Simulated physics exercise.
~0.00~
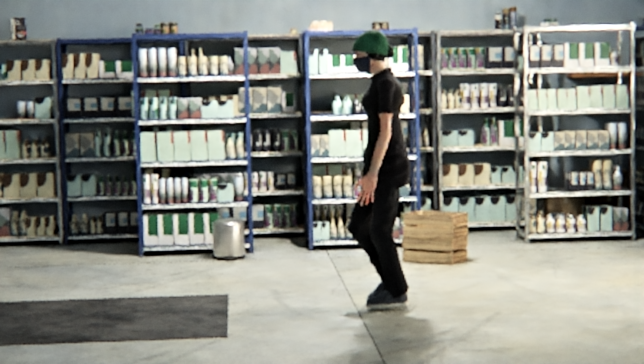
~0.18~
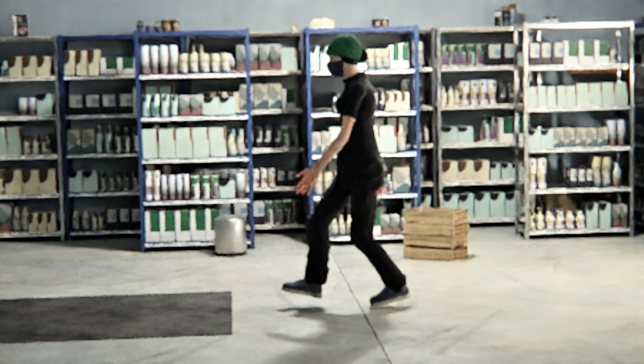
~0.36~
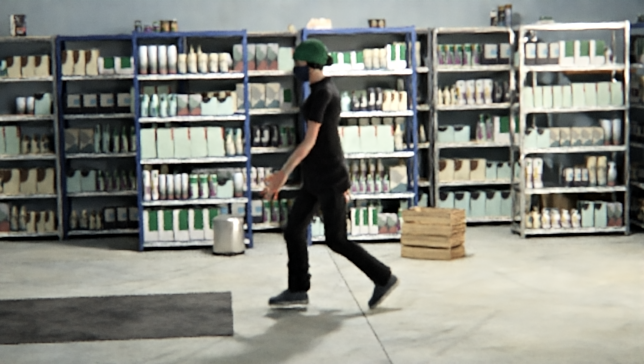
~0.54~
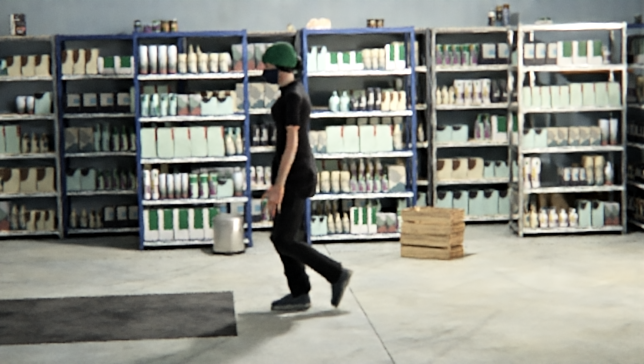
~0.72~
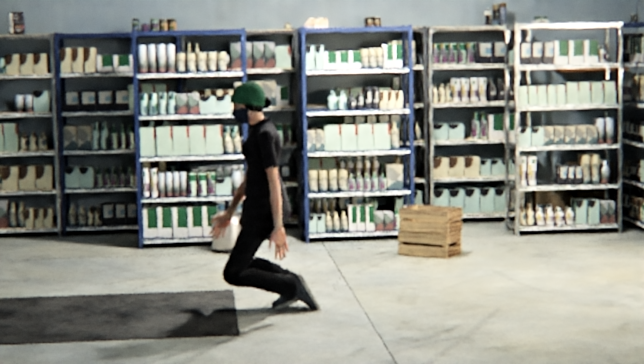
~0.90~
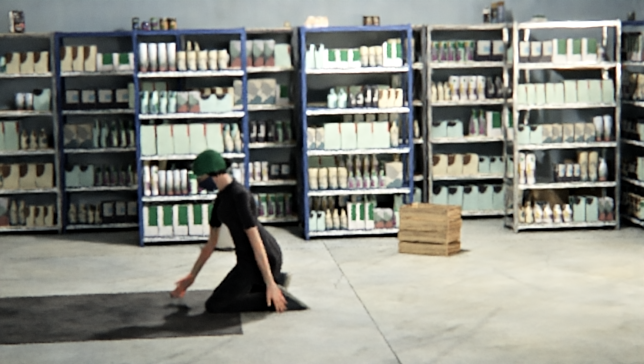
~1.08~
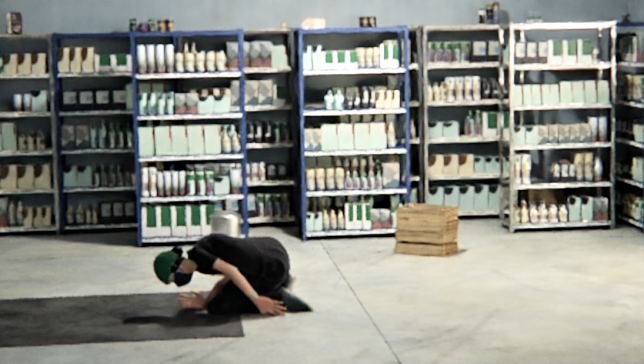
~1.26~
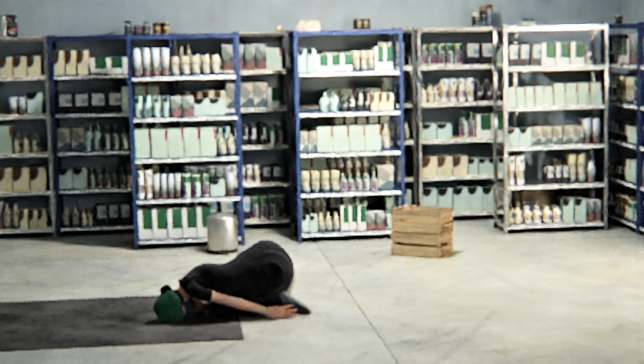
We see a person in black with a green cap and dark face mask walk left past stocked shelves, drop to their knees beside a dark mat, then fold forward until their head rests on it, their hips staying short of its near edge.
